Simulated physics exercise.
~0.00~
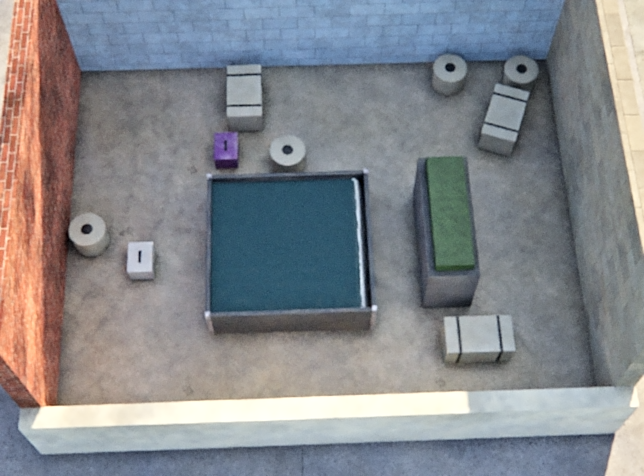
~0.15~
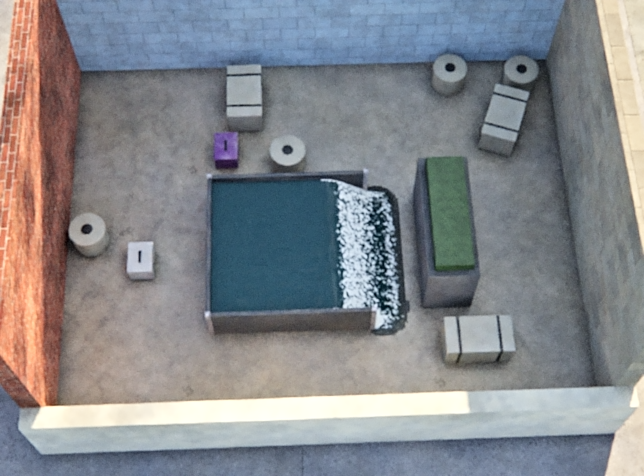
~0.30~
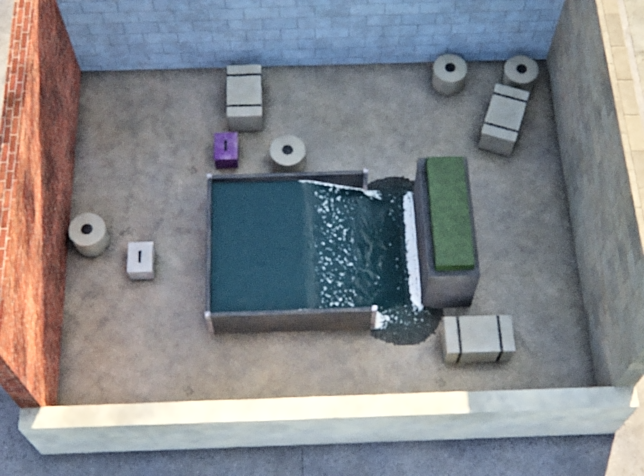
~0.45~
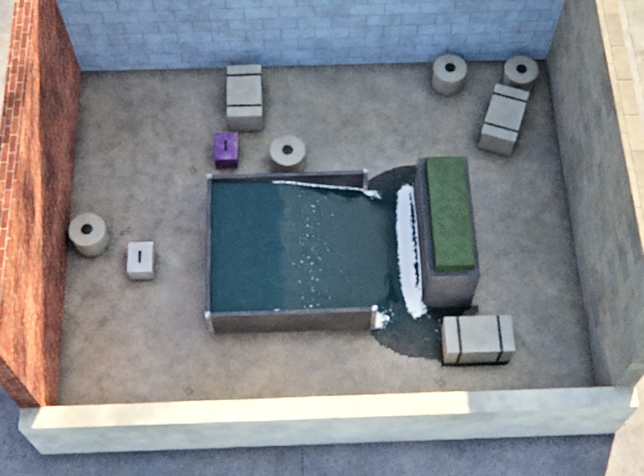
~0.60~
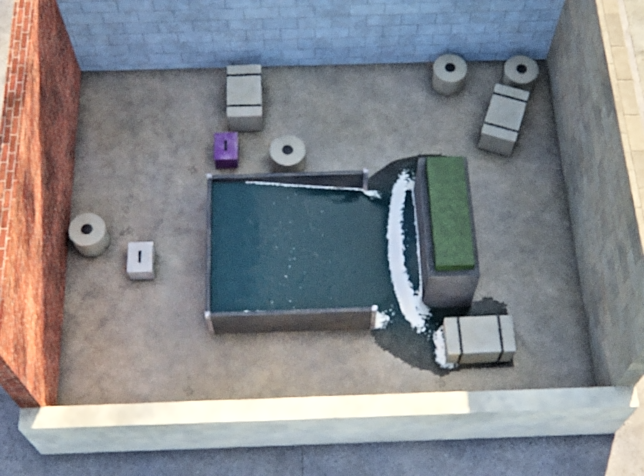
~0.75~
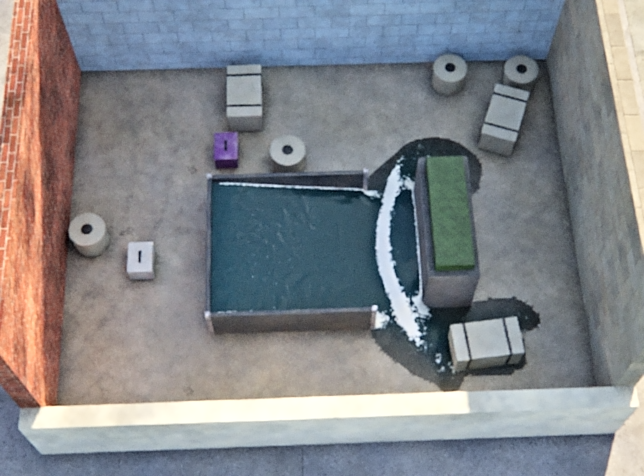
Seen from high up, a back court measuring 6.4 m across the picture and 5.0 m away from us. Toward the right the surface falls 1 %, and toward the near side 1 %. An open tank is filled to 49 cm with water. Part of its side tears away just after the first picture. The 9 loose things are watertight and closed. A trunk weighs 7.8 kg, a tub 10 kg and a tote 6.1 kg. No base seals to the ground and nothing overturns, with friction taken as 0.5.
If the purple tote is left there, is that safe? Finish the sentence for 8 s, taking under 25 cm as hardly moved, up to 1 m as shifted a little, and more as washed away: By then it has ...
By then it has hardly moved.
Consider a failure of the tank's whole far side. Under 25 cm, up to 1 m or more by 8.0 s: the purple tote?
If that happened, the purple tote winds up well away.
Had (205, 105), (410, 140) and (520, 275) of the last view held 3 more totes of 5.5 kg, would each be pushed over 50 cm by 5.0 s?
The first one ends up inside that, the second beyond that, the third beyond that.
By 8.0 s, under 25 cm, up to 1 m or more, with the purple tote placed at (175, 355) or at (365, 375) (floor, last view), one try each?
First it remains in place, then it remains in place.
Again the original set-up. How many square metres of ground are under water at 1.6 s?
Wet: Near 13 m2.
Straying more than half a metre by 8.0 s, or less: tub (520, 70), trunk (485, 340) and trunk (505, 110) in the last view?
First one went too far, second one went too far, third one went too far.
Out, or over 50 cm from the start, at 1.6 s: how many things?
1.
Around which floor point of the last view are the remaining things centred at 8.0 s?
(300, 174).
After 1.6 s the purple tote is near (226, 146), 0.0 m from its start, aground; 0 afloat.
After 3.6 s the purple tote is near (226, 146), 0.0 m from its start, aground; 3 afloat.
After 5.6 s the purple tote is near (226, 146), 0.0 m from its start, aground; 4 afloat.
After 8.0 s the purple tote is near (225, 147), 0.0 m from its start, aground; 3 afloat.
